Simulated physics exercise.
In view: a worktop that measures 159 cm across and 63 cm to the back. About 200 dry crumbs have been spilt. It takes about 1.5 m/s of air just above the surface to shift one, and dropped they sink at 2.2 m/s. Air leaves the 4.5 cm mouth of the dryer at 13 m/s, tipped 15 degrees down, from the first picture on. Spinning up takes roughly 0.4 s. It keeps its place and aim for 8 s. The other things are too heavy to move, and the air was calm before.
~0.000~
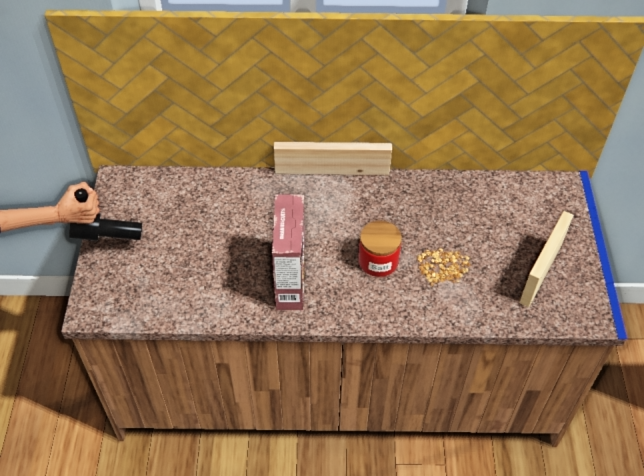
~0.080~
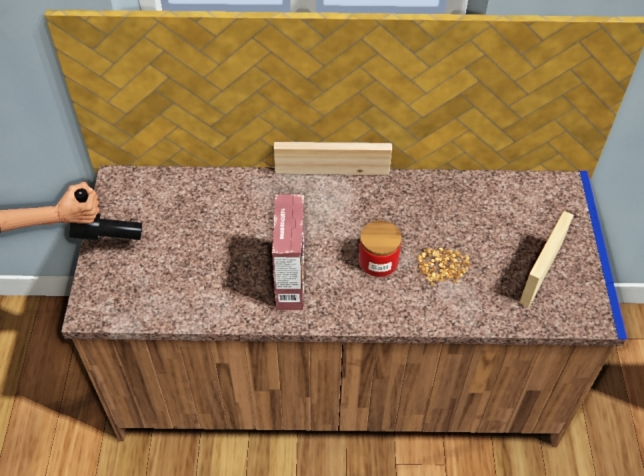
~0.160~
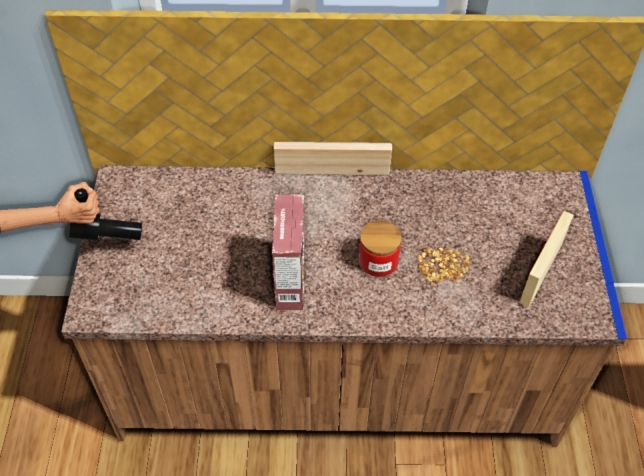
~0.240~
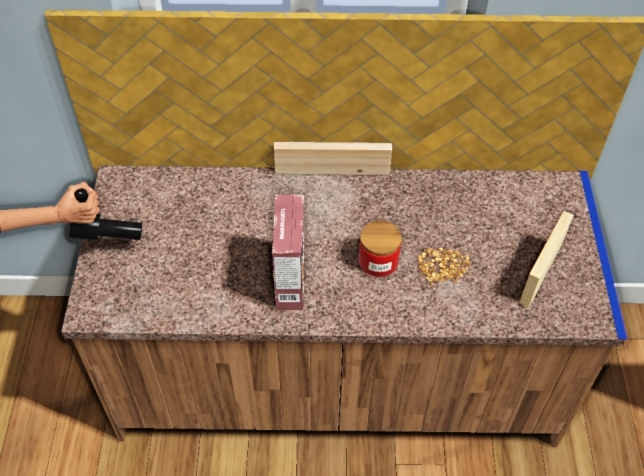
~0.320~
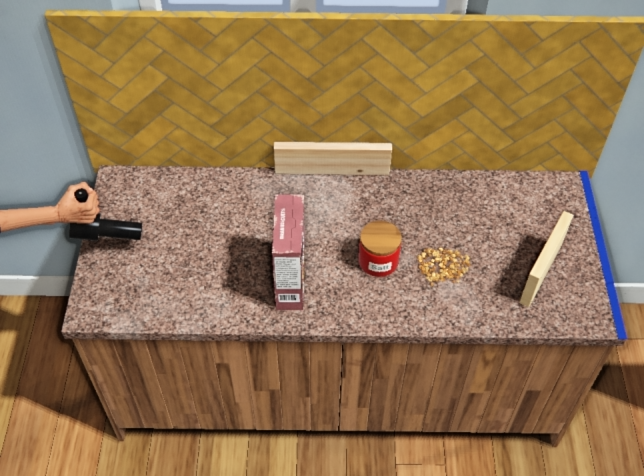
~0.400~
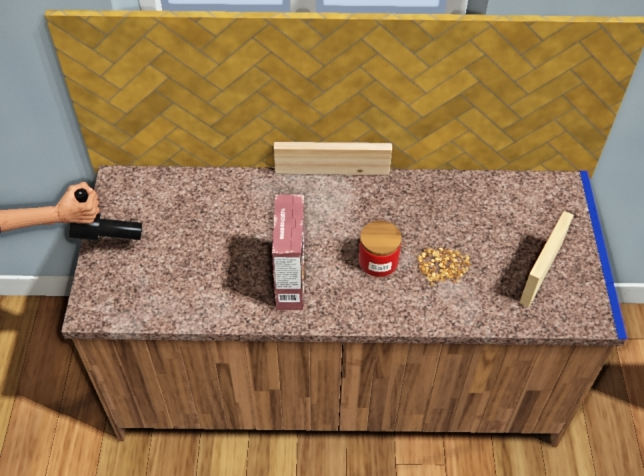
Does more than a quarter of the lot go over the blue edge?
More than a quarter over the blue edge: No.
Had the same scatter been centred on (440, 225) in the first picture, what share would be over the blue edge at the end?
Then about 90 %.
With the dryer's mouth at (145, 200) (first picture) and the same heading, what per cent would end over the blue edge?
It would be near 0 %.
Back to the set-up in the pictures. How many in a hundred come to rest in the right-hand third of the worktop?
About 70 %.
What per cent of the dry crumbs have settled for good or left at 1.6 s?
About 70 %.
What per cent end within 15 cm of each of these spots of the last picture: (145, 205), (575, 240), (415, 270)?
In turn about 0 %, 0 %, 90 %.
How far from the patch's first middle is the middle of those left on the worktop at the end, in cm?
About 0 cm.
After 1.6 s, 27 % are on the move or not yet settled, 0 % are over the blue edge; the middle of those still in play is near (443, 266).
After 2.6 s, 26 % are on the move or not yet settled, 0 % are over the blue edge; the middle of those still in play is near (443, 266).
After 4.4 s, 24 % are on the move or not yet settled, 0 % are over the blue edge; the middle of those still in play is near (443, 266).
After 8.0 s, at the end, 0 % are over the blue edge; the middle of those still in play is near (443, 266).
